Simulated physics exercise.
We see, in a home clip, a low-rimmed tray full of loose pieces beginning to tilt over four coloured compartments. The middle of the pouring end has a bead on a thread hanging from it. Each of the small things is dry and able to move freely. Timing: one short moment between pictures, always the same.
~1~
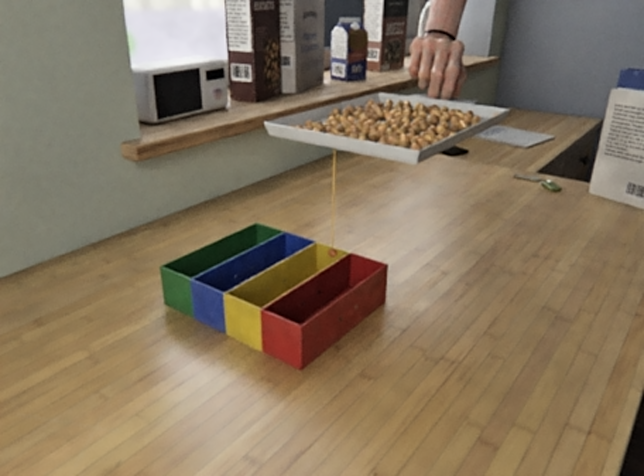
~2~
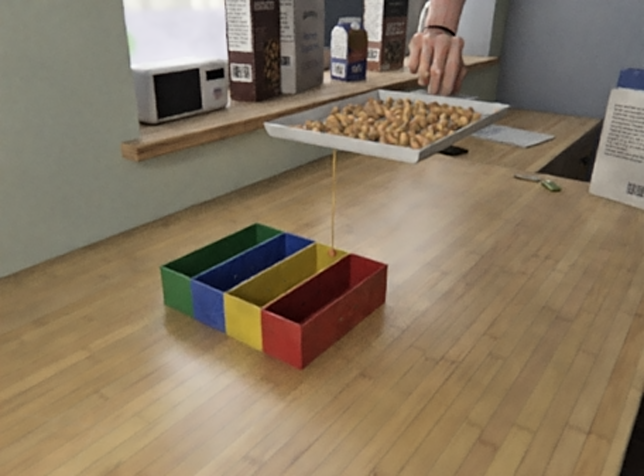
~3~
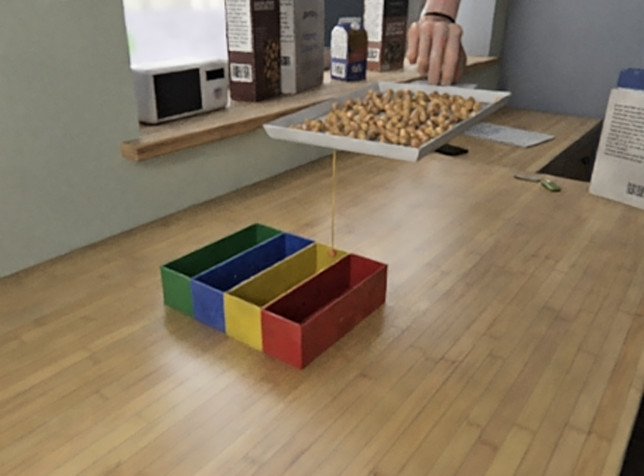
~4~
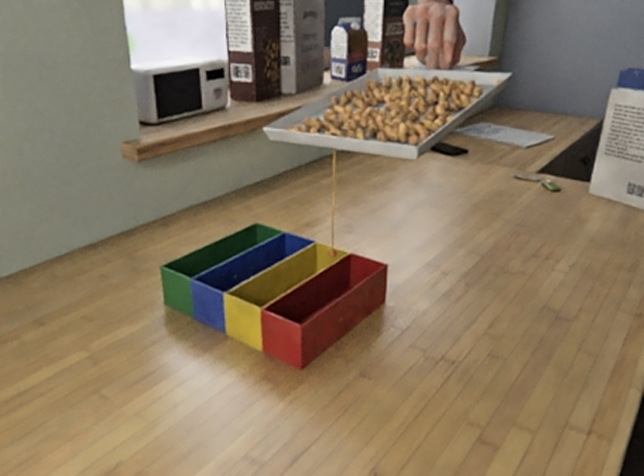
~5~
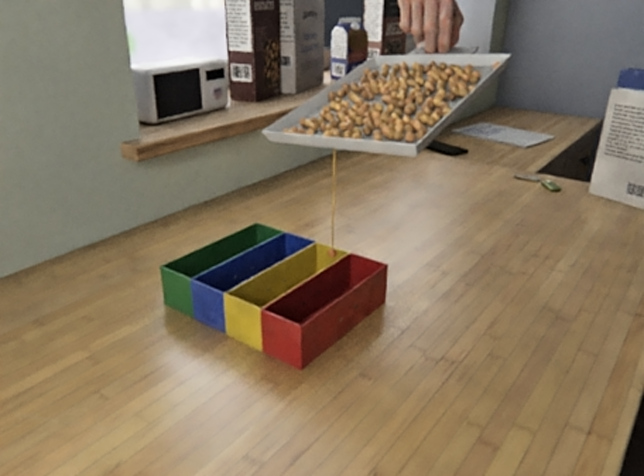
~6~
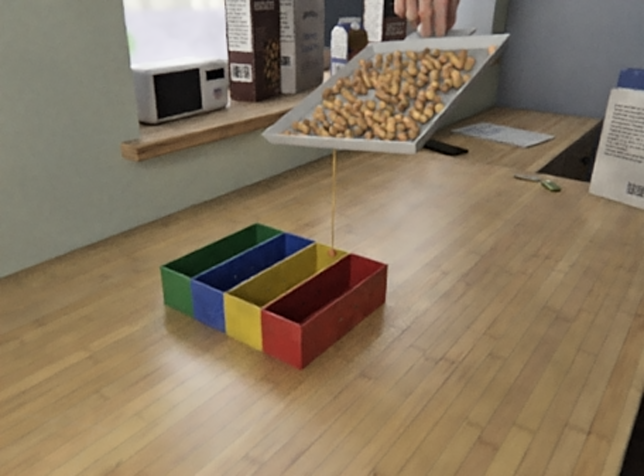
A hand grips the far edge of a pale, low-rimmed tray of small brown pieces above a wooden counter, seen from slightly above by a still camera. Below sit four joined open compartments, green, blue, yellow and red from left to right, with a thread hanging above them and a microwave and cartons behind. The hand raises the tray's far side, steadily steepening it, and the pieces begin shifting.
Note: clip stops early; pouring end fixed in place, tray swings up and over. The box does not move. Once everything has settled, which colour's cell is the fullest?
The blue cell is the fullest.
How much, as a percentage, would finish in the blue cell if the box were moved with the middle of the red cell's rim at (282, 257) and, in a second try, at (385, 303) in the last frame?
Roughly 0 % and 20 %.
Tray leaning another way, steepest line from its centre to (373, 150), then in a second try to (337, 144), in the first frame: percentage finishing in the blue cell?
You'd get 0 per cent the first time and 30 per cent the second time.
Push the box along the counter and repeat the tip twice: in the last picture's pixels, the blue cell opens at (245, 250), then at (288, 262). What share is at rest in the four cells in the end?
Close to 90 %, followed by close to 80 %.
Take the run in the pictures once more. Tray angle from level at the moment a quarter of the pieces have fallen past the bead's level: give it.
The angle is around 65°.
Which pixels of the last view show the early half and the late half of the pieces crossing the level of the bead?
Points: About (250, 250), then about (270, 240).
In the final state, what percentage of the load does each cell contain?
Green cell: Roughly 20; blue cell: Roughly 50; yellow cell: Roughly 20; red cell: Roughly 0.
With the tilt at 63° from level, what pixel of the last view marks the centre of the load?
I'd mark it close to (286, 145).
Just after the last frame, tray tipped steeply; roughly two thirds on the tray; about a tenth in the blue cell; about a tenth in the green cell; just a few in the yellow cell; just a few in the red cell; roughly a quarter falling or outside the box.
A moment on, tray tipped past a quarter turn; just a few on the tray; roughly half in the blue cell; roughly a quarter in the yellow cell; roughly a quarter in the green cell; about a tenth in the red cell; about a tenth falling or outside the box.
Further on, tray tipped past a quarter turn; roughly half in the blue cell; roughly a quarter in the yellow cell; roughly a quarter in the green cell; about a tenth in the red cell; about a tenth falling or outside the box.
When it is over, tray tipped past a quarter turn; roughly half in the blue cell; roughly a quarter in the yellow cell; roughly a quarter in the green cell; about a tenth in the red cell; about a tenth outside the box.
